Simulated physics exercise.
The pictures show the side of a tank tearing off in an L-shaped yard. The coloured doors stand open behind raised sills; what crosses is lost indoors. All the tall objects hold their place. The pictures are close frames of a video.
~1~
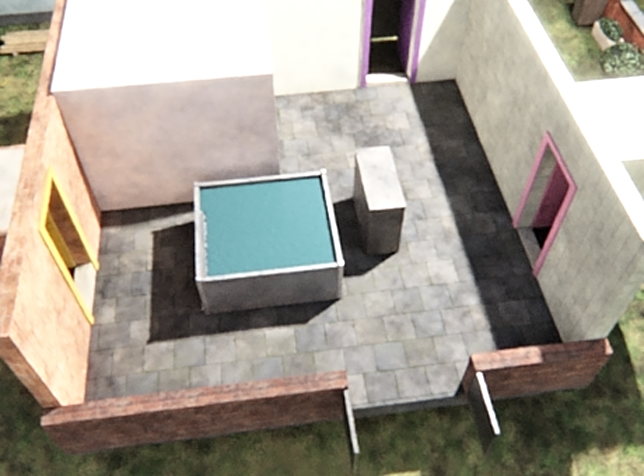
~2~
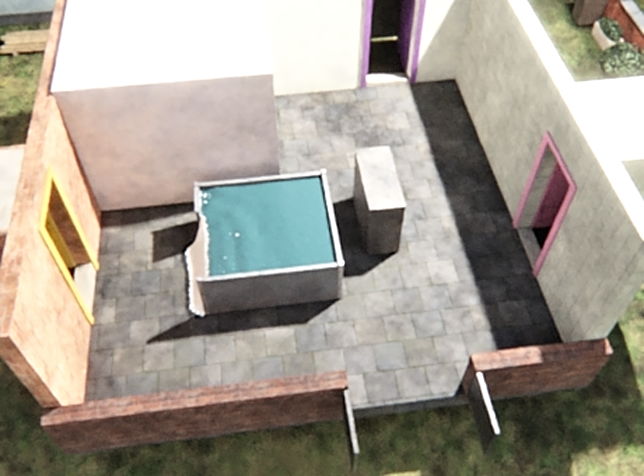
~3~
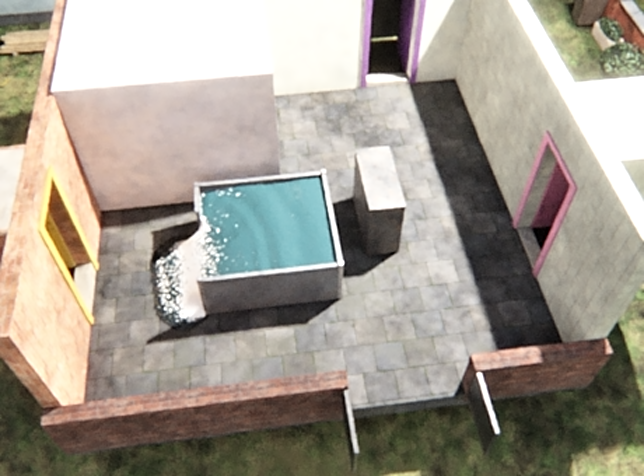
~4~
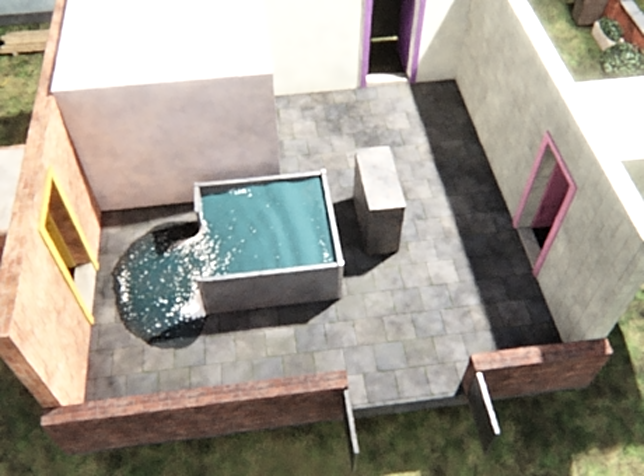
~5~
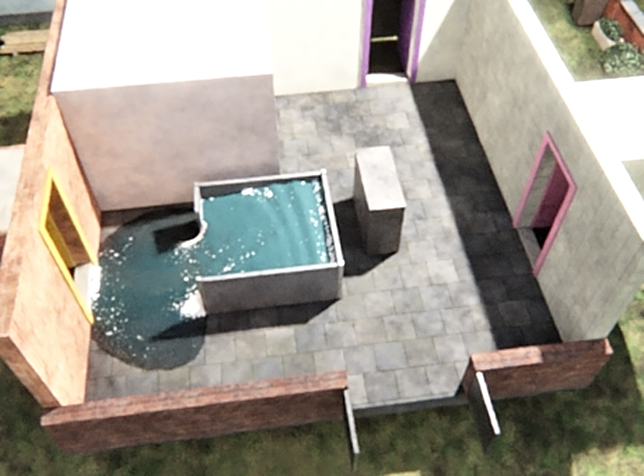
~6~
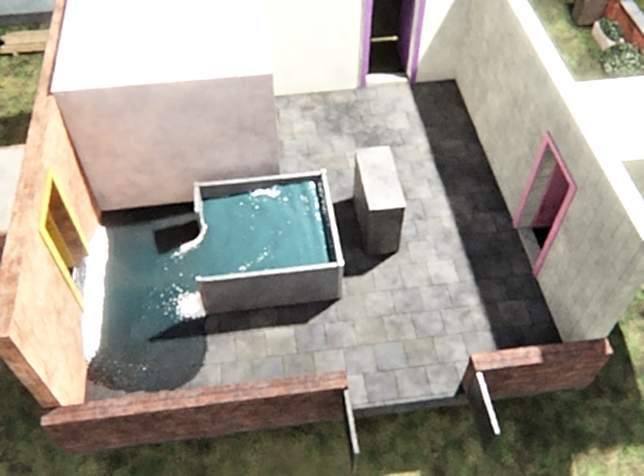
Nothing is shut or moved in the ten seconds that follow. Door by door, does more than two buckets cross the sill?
The purple door holds within the limit; the yellow door floods; the pink door floods.
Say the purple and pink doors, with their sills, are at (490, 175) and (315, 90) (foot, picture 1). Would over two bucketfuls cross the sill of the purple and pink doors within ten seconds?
One by one: The purple one is under, the pink one keeps below it.
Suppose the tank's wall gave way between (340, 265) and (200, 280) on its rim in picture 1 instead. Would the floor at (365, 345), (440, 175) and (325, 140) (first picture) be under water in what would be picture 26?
In turn: Under water, not flooded, no water.
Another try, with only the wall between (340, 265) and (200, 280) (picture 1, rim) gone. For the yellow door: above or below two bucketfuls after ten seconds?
My reading: Yellow door keeps below it.
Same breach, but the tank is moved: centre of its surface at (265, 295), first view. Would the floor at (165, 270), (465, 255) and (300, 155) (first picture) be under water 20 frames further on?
In turn: Awash, no water, no water.
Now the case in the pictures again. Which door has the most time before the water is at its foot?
I say the purple one.
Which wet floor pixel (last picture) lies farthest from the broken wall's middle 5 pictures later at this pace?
Roughly at (82, 428).
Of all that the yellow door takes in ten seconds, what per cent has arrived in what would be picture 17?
About 75 per cent.
A moment on, water covers 20 % of the floor; the purple door not reached, the yellow door far over two buckets in, the pink door not reached.
Next, water covers 25 % of the floor; the purple door not reached, the yellow door far over two buckets in, the pink door not reached.
Then, water covers 50 % of the floor; the purple door not reached, the yellow door far over two buckets in, the pink door not reached.
Later, water covers 80 % of the floor; the purple door not reached, the yellow door far over two buckets in, the pink door over two buckets in.
In the end, water covers 95 % of the floor; the purple door wet at the sill, nothing in, the yellow door far over two buckets in, the pink door far over two buckets in.
